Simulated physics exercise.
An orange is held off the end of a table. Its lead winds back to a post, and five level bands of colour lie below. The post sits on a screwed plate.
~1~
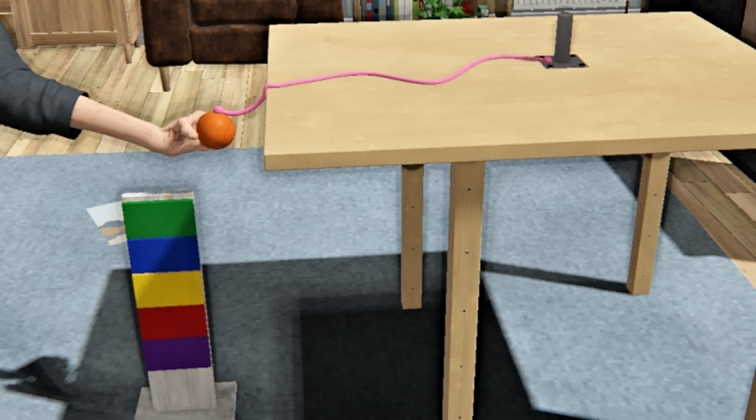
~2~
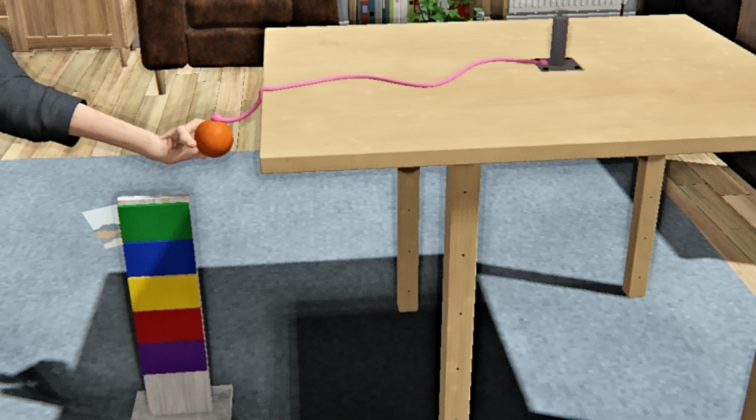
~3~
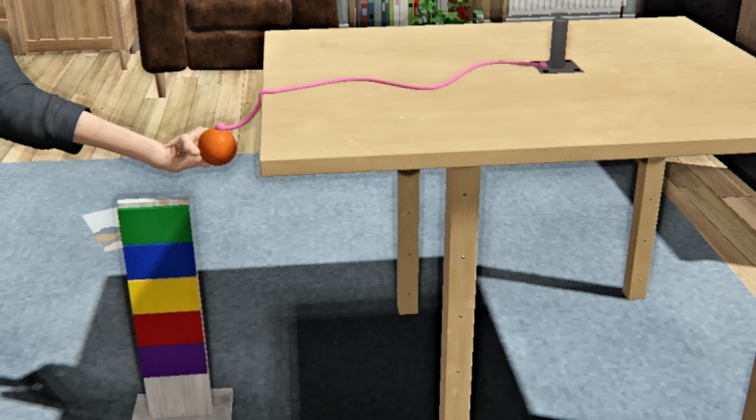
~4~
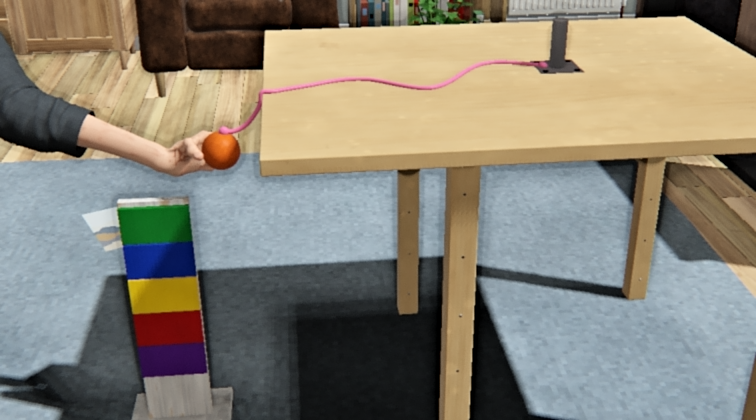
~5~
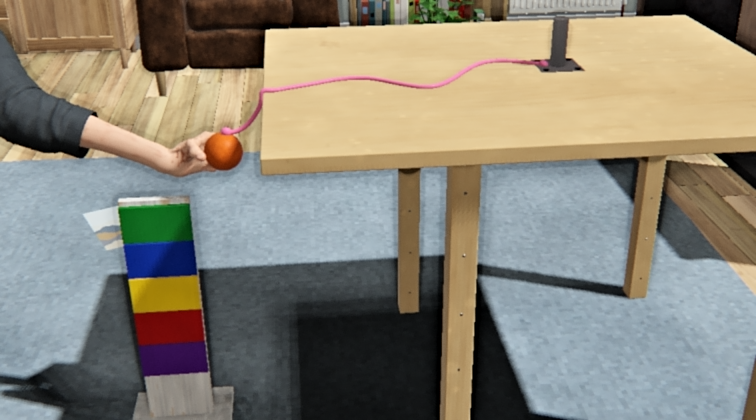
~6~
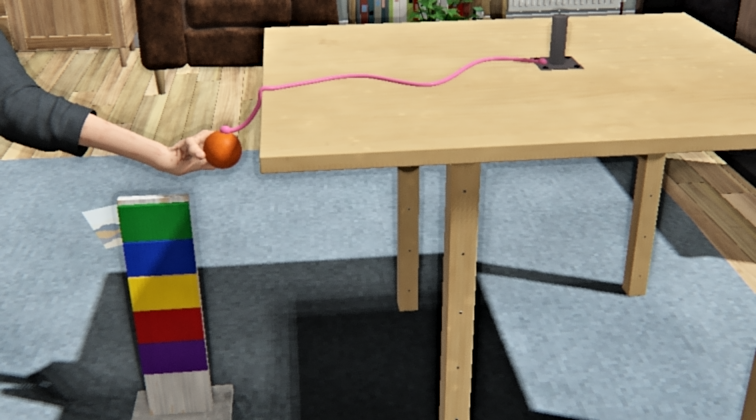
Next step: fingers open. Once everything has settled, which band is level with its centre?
The green band.
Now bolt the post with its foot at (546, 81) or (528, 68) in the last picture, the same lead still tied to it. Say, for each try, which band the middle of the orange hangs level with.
First case: Blue. Second case: Blue.
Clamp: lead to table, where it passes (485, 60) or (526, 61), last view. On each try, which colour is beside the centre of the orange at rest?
Green, then green.
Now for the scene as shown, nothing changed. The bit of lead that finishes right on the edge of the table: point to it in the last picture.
You'll find it close to (312, 82).
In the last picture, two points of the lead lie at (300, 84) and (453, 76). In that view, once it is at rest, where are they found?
(262, 104) and (425, 74), approximately.
Soon after, orange near (292, 208); level with green.
After that, orange near (265, 216); level with green.
In the end, orange near (273, 216); level with green. Its middle rests at the green band.
